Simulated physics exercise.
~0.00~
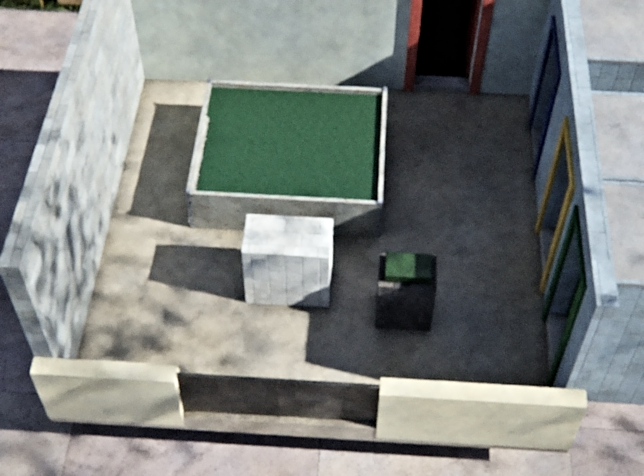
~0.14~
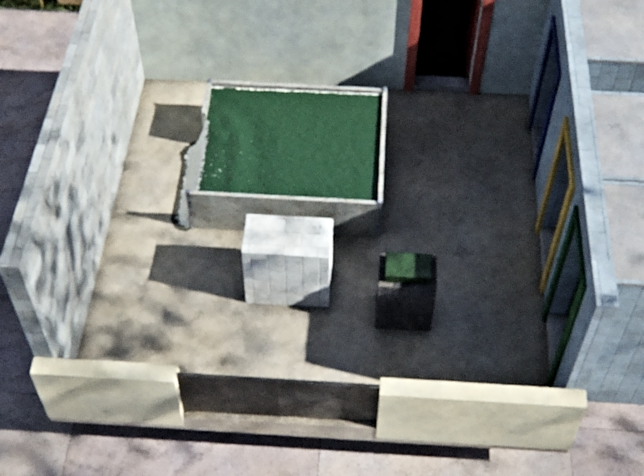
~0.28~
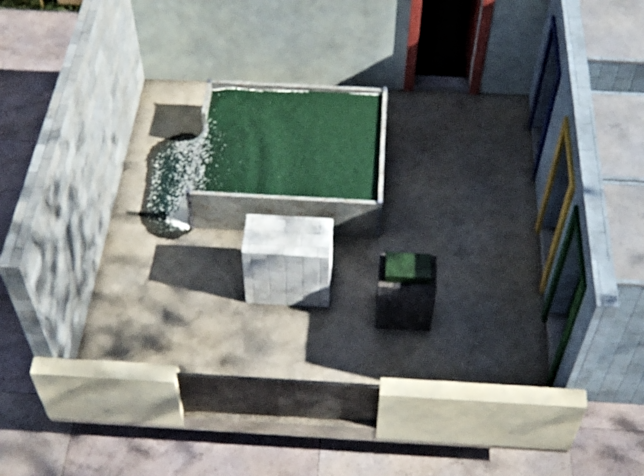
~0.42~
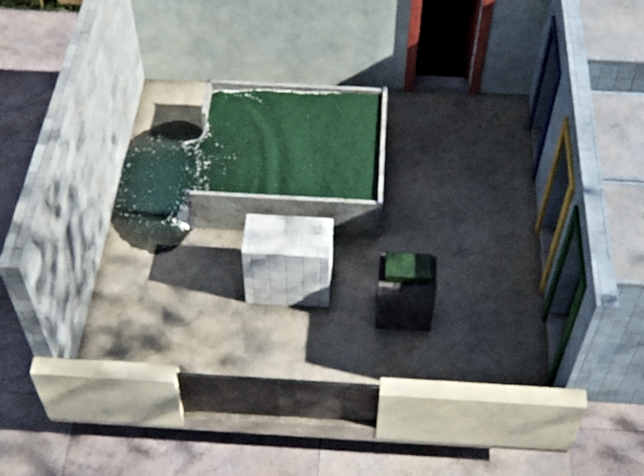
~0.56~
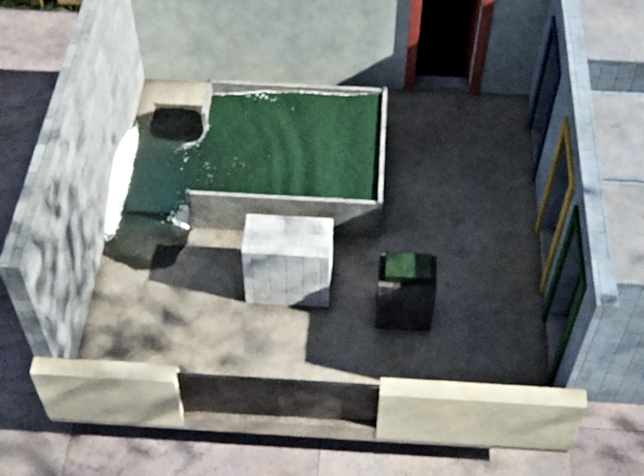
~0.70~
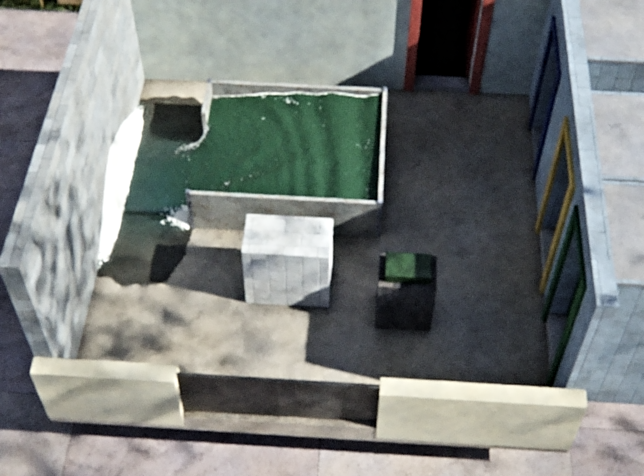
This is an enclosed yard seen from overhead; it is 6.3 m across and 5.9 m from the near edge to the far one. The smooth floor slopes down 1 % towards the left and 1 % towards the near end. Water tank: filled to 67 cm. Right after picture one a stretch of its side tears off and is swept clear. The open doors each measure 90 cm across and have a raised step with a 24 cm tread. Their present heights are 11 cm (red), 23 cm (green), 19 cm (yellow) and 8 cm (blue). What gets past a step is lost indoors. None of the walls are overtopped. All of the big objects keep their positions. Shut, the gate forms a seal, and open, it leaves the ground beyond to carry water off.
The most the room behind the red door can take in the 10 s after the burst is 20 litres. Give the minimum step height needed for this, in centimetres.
Roughly 6 centimetres.
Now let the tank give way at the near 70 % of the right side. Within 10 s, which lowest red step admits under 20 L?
Then it needs around 7.5 cm.
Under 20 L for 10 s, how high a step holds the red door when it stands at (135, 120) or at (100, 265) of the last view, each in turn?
Minimums: Roughly 21 cm and 24 cm.
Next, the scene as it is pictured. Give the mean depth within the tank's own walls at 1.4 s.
It averages near 47 cm.
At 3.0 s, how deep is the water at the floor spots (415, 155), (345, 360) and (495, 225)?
Depths of roughly 0 cm, 2 cm and 0 cm, in that order.
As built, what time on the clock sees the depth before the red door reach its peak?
About 4.0 seconds.
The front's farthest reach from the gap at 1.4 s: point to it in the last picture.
(72, 381).
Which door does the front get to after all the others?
The yellow door.
After 1.4 s water covers 20 % of the floor, deepest (55 cm) near (118, 193); it has not reached the red door.
After 3.0 s water covers 45 % of the floor, deepest (44 cm) near (69, 393); it has not reached the red door.
After 10.0 s water covers 95 % of the floor, deepest (24 cm) near (72, 381); 9 cm at the red door, 0 litres in over its 11 cm step.
At the red door as built, the water arrived by 3.1 s and peaked near 11 cm at 4.0 s.
Run again over the same 10 s with other heights there, 29 litres in over 5 cm, 10 litres over 7 cm. The limit of 20 litres is kept from about 6 cm up.
